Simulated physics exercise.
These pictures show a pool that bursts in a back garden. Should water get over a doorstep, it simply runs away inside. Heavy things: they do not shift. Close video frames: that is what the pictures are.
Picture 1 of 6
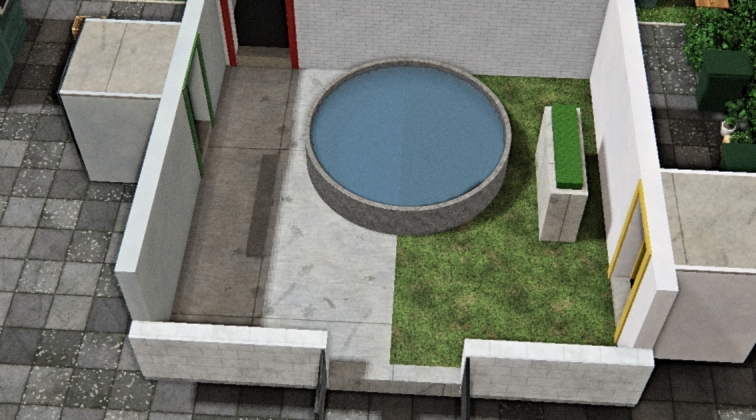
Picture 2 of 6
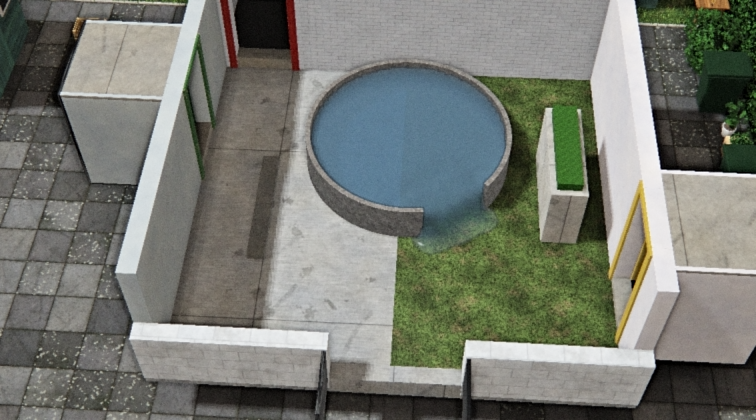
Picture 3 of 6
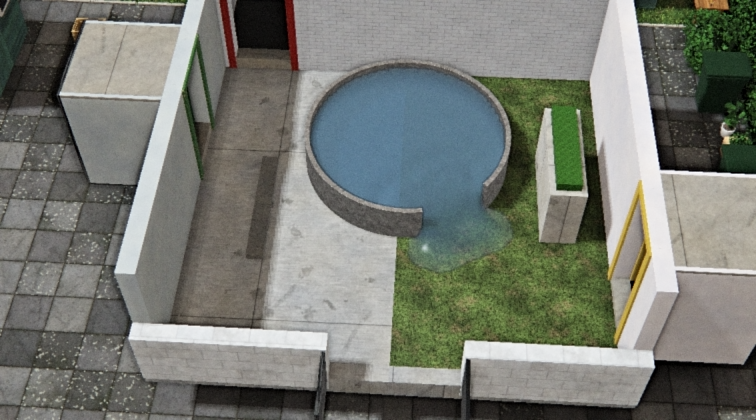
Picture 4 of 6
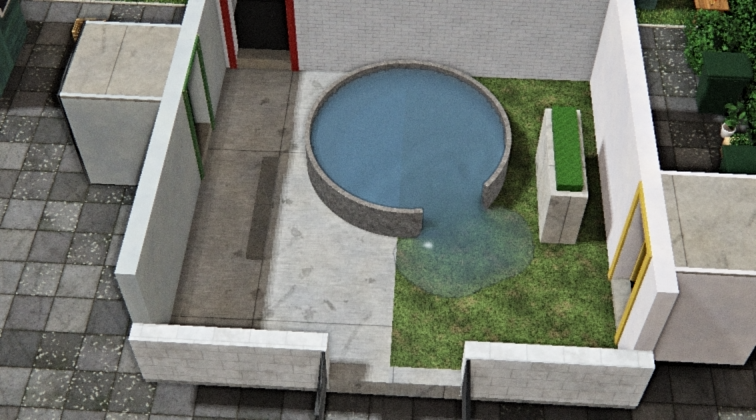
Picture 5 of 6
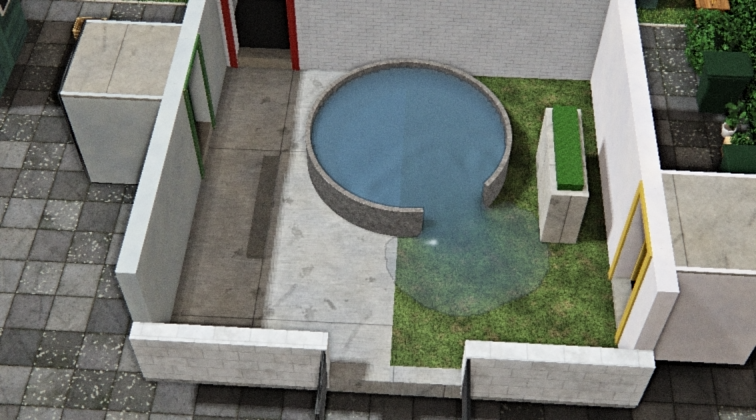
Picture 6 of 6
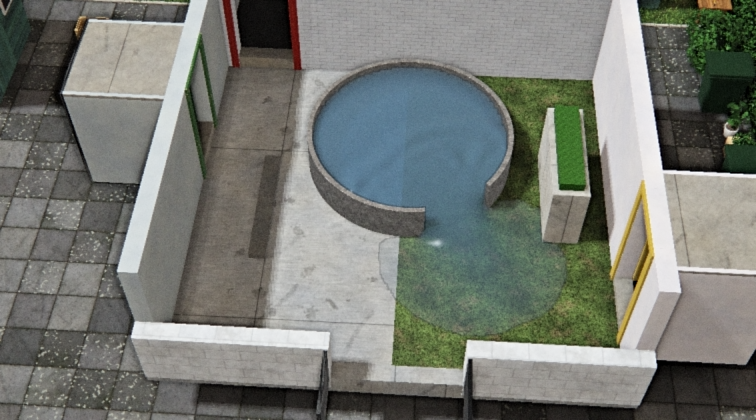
A large round pool of blue water stood full in a walled yard, then its front wall broke open, and water poured through the gap and spread in a widening puddle across the grass.
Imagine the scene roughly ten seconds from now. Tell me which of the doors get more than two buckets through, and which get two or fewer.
One by one: Yellow door: Above two buckets. Red door: Up to two buckets. Green door: Up to two buckets.
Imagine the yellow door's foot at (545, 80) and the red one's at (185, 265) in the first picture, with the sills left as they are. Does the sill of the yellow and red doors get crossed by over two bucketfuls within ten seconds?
Taking them in turn, the yellow door remains below the mark and the red door remains below the mark.
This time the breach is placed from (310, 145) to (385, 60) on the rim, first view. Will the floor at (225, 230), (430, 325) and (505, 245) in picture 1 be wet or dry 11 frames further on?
Submerged, bone-dry, bone-dry.
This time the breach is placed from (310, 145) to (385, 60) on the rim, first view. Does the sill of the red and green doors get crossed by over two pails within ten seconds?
Well, red gets past it and green gets past it.
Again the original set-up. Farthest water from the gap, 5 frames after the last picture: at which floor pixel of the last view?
Close to (567, 374).
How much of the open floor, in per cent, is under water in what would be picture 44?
That comes to about 70 per cent.
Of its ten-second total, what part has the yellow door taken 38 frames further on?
Close to 80 out of every hundred.
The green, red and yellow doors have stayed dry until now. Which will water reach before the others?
It would be the yellow door.
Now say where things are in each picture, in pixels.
The round tank at (408, 133) is whole and still, in the first frame.
Water pours out at (455, 218) and has run to (421, 246), in the second frame.
Water pours out at (454, 219) and has run to (437, 268), in the third frame.
Water pours out at (454, 220) and has run to (523, 262), in the fourth frame.
The front is at (477, 310), out from the gap at (455, 219), in the fifth frame.
Water pours out at (456, 218) and has run to (541, 309), in the sixth frame.
A moment on, water covers 25 % of the floor; the yellow door not reached, the red door not reached, the green door not reached.
Next, water covers 35 % of the floor; the yellow door under two buckets in, the red door not reached, the green door not reached.
Then, water covers 40 % of the floor; the yellow door over two buckets in, the red door not reached, the green door not reached.
Later, water covers 70 % of the floor; the yellow door far over two buckets in, the red door not reached, the green door not reached.
In the end, water covers 90 % of the floor; the yellow door far over two buckets in, the red door wet at the sill, nothing in, the green door wet at the sill, nothing in.
